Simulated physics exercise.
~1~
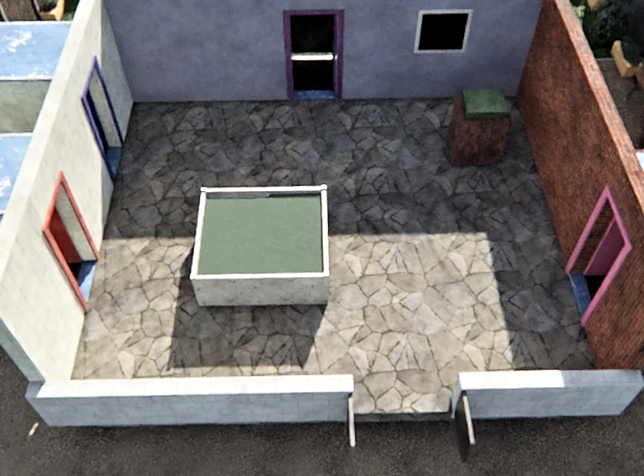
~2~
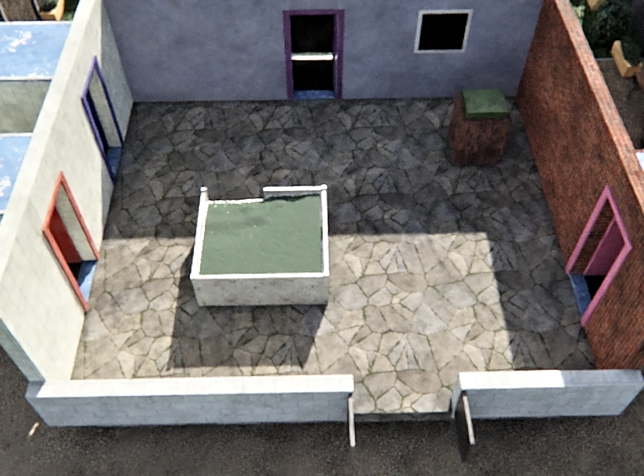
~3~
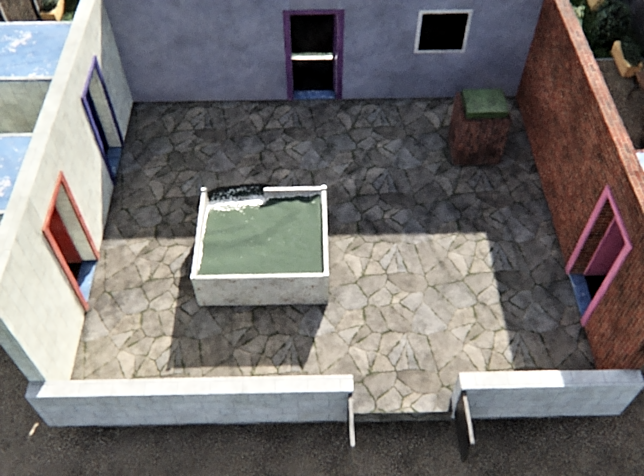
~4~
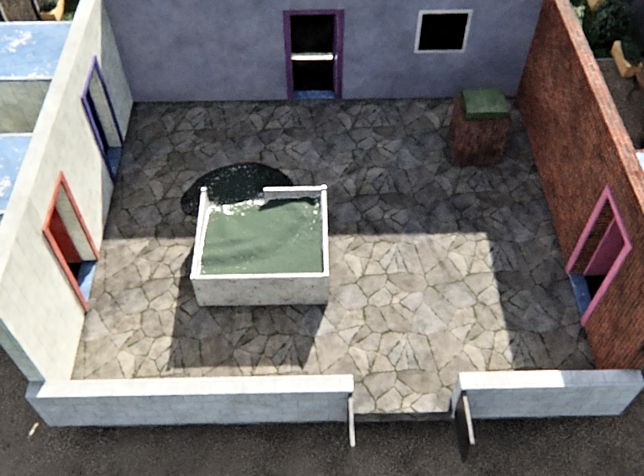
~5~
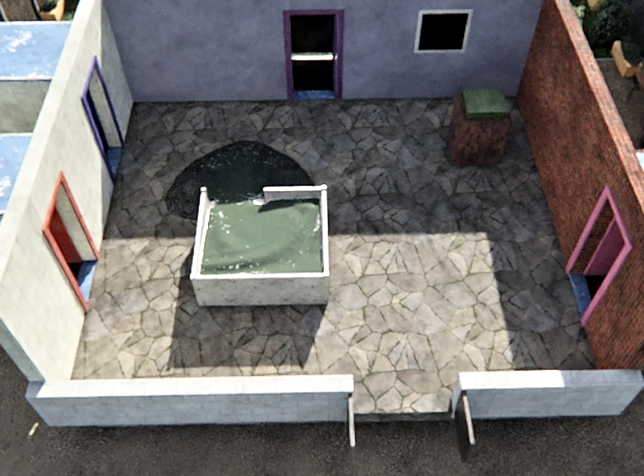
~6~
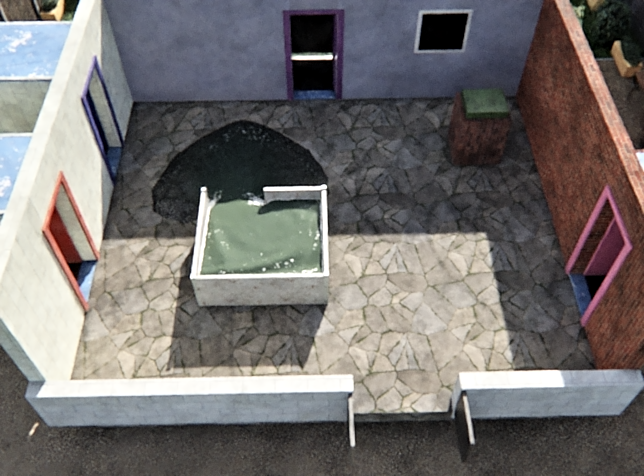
Walled stone-paved courtyard with a raised open tank, its far side breaking open and dark water fanning out across the paving behind.
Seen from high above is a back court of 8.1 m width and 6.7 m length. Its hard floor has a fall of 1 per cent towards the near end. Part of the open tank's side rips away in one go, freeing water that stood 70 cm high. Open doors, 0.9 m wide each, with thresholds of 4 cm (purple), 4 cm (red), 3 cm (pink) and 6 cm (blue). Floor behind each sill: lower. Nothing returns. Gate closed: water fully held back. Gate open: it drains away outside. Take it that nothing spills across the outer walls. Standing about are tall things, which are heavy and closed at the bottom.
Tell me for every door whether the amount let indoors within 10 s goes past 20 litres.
In the end purple door: Above the cap, red door: Below the cap, pink door: Below the cap, blue door: Above the cap.
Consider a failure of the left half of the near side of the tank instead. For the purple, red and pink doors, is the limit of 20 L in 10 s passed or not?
The purple door comes out less than that, the red door more than that and the pink door more than that.
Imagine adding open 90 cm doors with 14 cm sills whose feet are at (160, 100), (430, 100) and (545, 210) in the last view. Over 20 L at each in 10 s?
In sequence the answers are more than that, less than that and less than that.
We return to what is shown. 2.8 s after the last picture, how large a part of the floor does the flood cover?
Around 30 per cent.
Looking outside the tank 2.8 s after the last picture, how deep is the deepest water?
Up to near 22 cm.
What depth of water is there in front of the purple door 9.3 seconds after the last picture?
It's some 4.0 centimetres deep.
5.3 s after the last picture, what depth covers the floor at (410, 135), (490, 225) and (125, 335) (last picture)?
Roughly 4, 1 and 3 cm, in turn.
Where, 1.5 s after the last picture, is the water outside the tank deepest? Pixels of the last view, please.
You'll find it around (151, 102).
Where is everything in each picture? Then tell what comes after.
The open tank at (262, 233) is whole and still, 70 cm deep, in the first frame.
Water pours out on the open tank's far side and has run 0.6 m, to a hidden place; typically 9 cm deep outside, 70 cm at the open tank's back, in the second frame.
Water pours out on the open tank's far side and has run 0.9 m, to a hidden place; typically 11 cm deep outside, 70 cm at the open tank's back, in the third frame.
The front is at (253, 165), 1.4 m from the gap on the open tank's far side; 2.0 m2 of floor is under water; 69 cm left at the back of the open tank, in the fourth frame.
Water pours out on the open tank's far side and has run 1.9 m, to (248, 143); typically 6 cm deep outside, 64 cm at the open tank's back, in the fifth frame.
Water pours out on the open tank's far side and has run 2.5 m, to (241, 123); typically 4 cm deep outside, 59 cm at the open tank's back, in the sixth frame.
Then, 0.7 s after the last picture water covers 25 % of the floor and is deepest (36 cm) near (237, 214); purple door 8 cm at the sill, 1 L in, red door not reached, pink door not reached, blue door not reached.
Then, 1.5 s after the last picture water covers 25 % of the floor and is deepest (42 cm) near (151, 102); purple door 16 cm at the sill, 35 L in, red door not reached, pink door not reached, blue door 9 cm at the sill, 14 L in.
Then, 2.8 s after the last picture water covers 30 % of the floor and is deepest (22 cm) near (228, 107); purple door 11 cm at the sill, 91 L in, red door not reached, pink door not reached, blue door 15 cm at the sill, 39 L in.
Then, 5.3 s after the last picture water covers 60 % of the floor and is deepest (14 cm) near (140, 114); purple door 8 cm at the sill, 132 L in, red door 5 cm at the sill, 0 L in, pink door not reached, blue door 10 cm at the sill, 74 L in.
Then, 9.3 s after the last picture water covers 90 % of the floor and is deepest (11 cm) near (584, 393); purple door 4 cm at the sill, 144 L in, red door 3 cm at the sill, 1 L in, pink door 4 cm at the sill, 0 L in, blue door 7 cm at the sill, 91 L in.
